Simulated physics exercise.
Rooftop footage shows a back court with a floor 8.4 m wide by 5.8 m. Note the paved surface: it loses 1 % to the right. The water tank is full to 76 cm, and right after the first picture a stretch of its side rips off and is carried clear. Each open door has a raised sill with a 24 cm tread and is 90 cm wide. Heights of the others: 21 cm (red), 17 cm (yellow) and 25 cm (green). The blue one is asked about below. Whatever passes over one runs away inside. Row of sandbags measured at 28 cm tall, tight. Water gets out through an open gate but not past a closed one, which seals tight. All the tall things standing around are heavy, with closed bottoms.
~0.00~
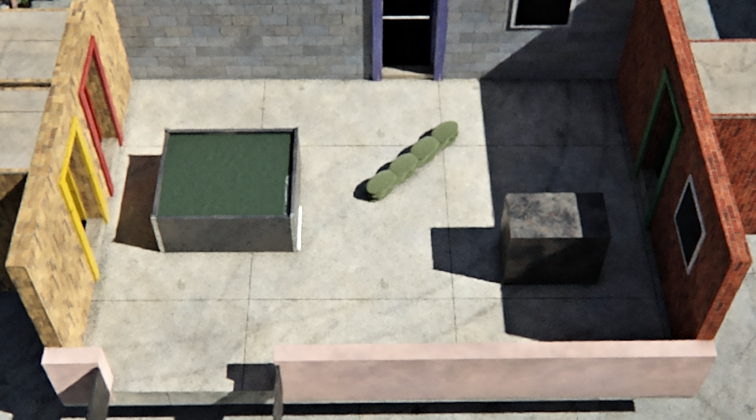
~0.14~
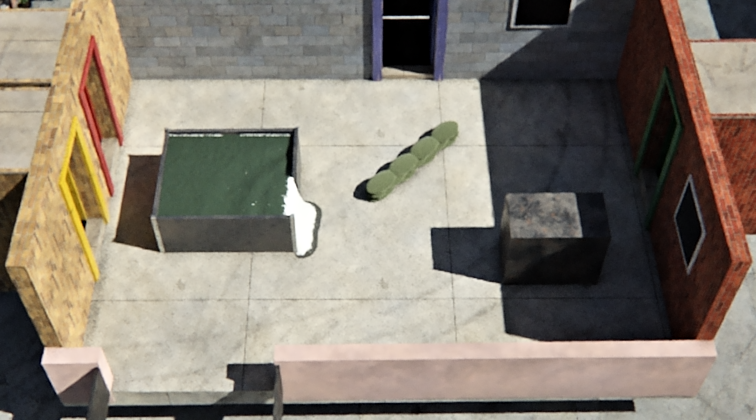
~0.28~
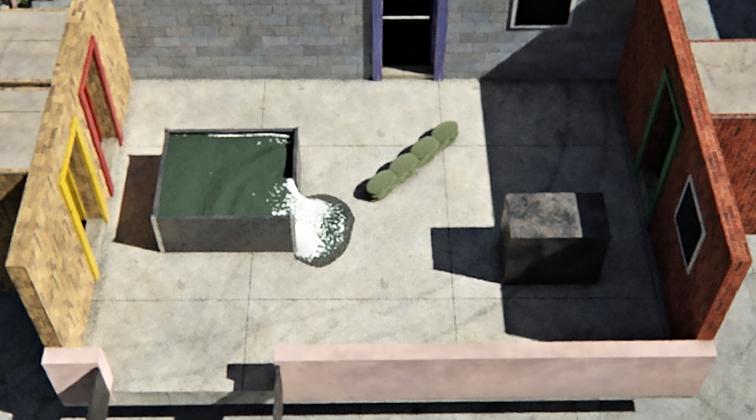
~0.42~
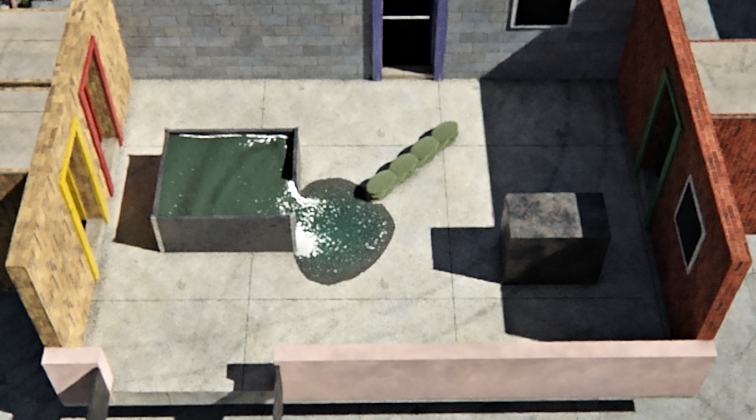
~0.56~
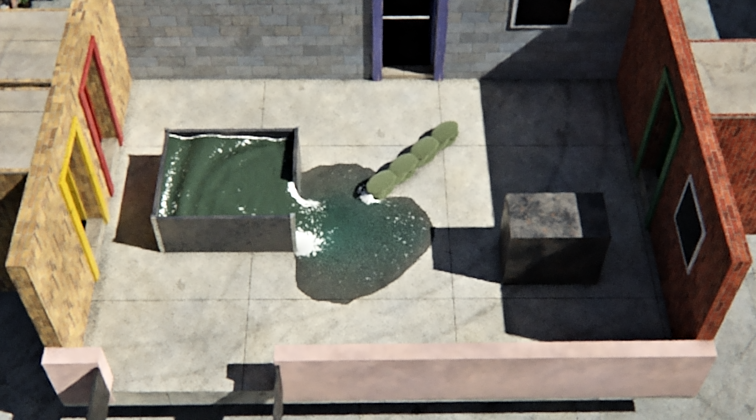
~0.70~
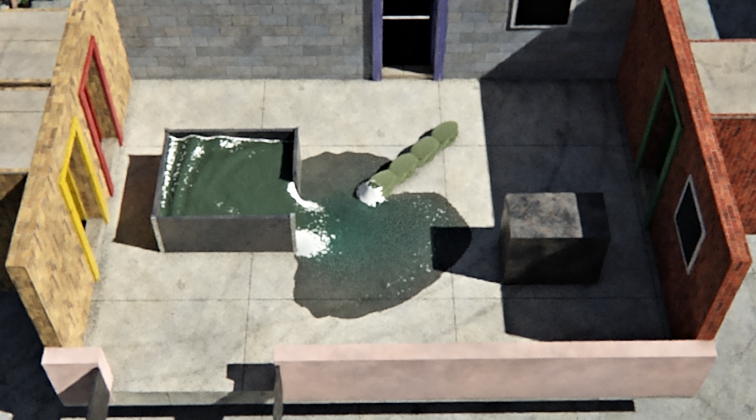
Green water sits still in a square tank in a walled yard until part of the tank's right side goes and white foam bursts through the gap. The water spreads rightward across the pale paving in a widening dark patch, foaming against the near end of the sandbag row and reaching the dark block's shadow.
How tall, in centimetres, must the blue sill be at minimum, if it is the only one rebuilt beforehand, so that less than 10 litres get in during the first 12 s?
It needs to be at least 6.5 cm tall.
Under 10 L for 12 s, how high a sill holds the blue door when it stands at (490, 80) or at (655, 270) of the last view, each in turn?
Roughly 9.5 cm, then roughly 16 cm.
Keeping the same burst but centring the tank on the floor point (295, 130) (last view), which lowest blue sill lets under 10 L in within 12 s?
In that case about 23 cm.
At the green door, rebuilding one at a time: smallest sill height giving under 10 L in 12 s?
For green: Close to 20 cm.
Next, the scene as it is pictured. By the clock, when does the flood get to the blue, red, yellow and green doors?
Blue 2.0 s, red 10.5 s, yellow not in the 12 s, green 1.8 s.
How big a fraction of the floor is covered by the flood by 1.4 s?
Roughly 30 percent.
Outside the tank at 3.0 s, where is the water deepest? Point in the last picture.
Near pixel (673, 372).
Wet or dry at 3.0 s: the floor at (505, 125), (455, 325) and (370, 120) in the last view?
So the three spots come out swamped, swamped, swamped, in that order.
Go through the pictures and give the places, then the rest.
The water tank at (228, 175) is whole and still, 76 cm deep; the blue door at (409, 36) is dry, in the first frame.
The front is at (317, 218), 0.3 m from the gap at (294, 214); 0.2 m2 of floor is wet, 76 cm left at the back, in the second frame.
The front is at (348, 227), 0.8 m from the gap at (294, 217); 0.8 m2 of floor is wet, 76 cm left at the back, in the third frame.
The gap is at (294, 218), the front 1.4 m out at (387, 236); the back of the water tank holds 75 cm, in the fourth frame.
The gap is at (294, 217), the front 2.0 m out at (426, 239); the back of the water tank holds 69 cm, in the fifth frame.
The front is at (465, 239), 2.6 m from the gap at (294, 217); 5.0 m2 of floor is wet, 64 cm left at the back; the blue door at (409, 36), 3.7 m from the gap, is still 1.9 m from the nearest water, in the sixth frame.
After 1.4 s water covers 30 % of the floor, deepest (39 cm) near (305, 230); it has not reached the blue door.
After 3.0 s water covers 50 % of the floor, deepest (32 cm) near (673, 372); 8 cm at the blue door, 0 litres in over its 11 cm sill.
After 12.0 s water covers 85 % of the floor, deepest (10 cm) near (495, 267); 7 cm at the blue door, 0 litres in over its 11 cm sill.
At the blue door as built, the water arrived by 2.0 s and peaked near 11 cm at 8.2 s.
With a sill of 5.5 cm, 20 litres would have come in within the 12 s; with 7.5 cm, 5 litres. So under 10 litres takes about 6.5 cm.
